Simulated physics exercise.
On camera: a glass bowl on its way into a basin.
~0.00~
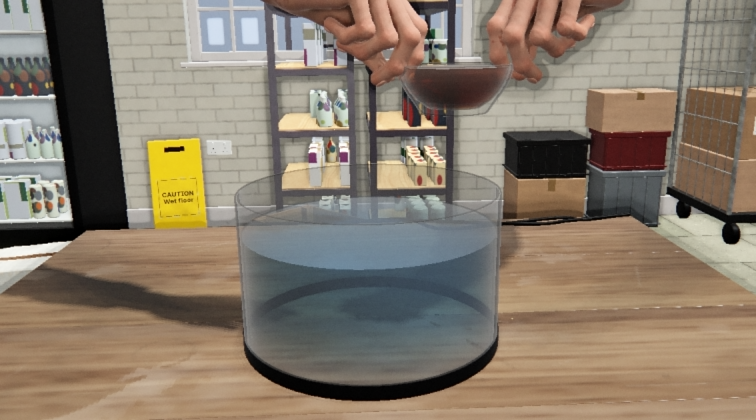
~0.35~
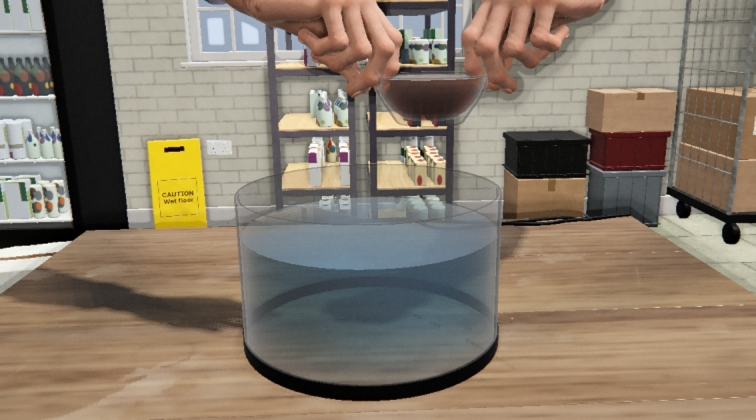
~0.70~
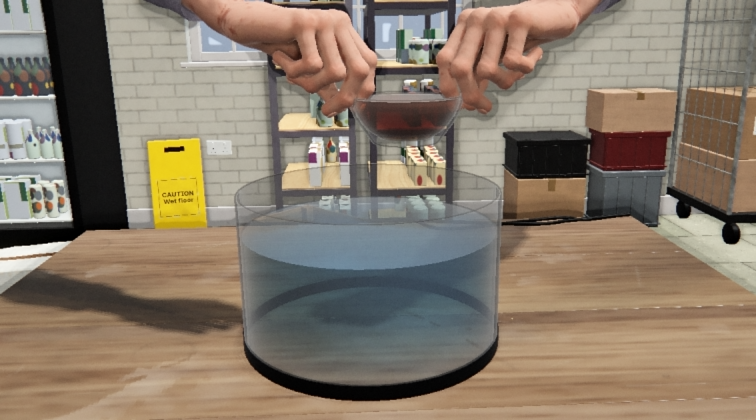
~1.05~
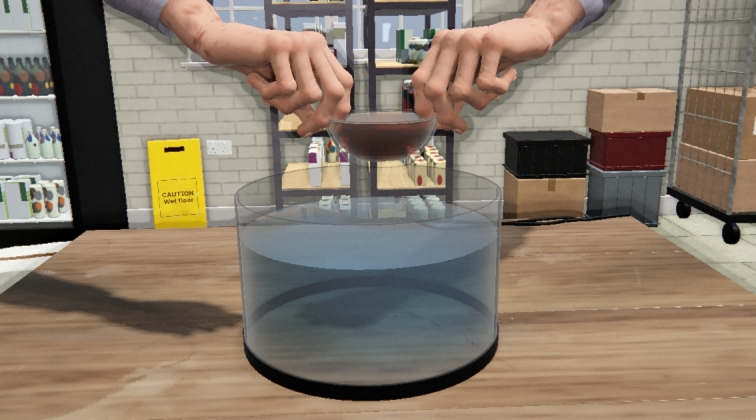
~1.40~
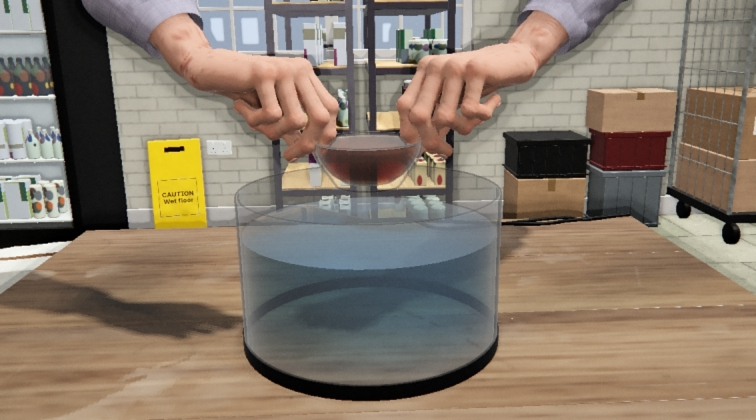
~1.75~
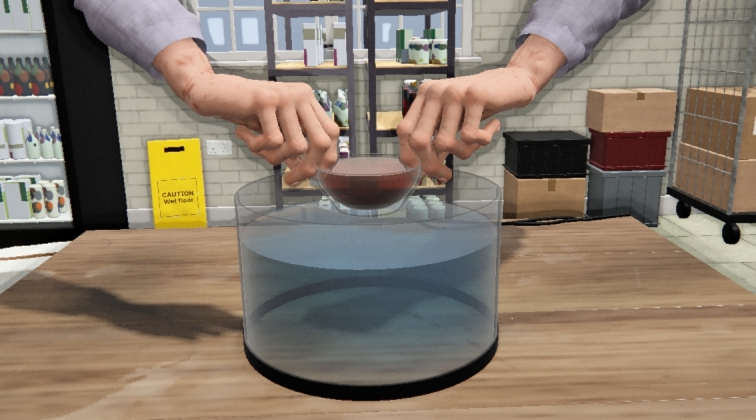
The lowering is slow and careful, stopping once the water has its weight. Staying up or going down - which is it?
Going down.
By 2.2 s, the bowl dips into the water.
By 2.8 s, water pours in over its rim.
By 5.0 s, the bowl lies on the bottom.
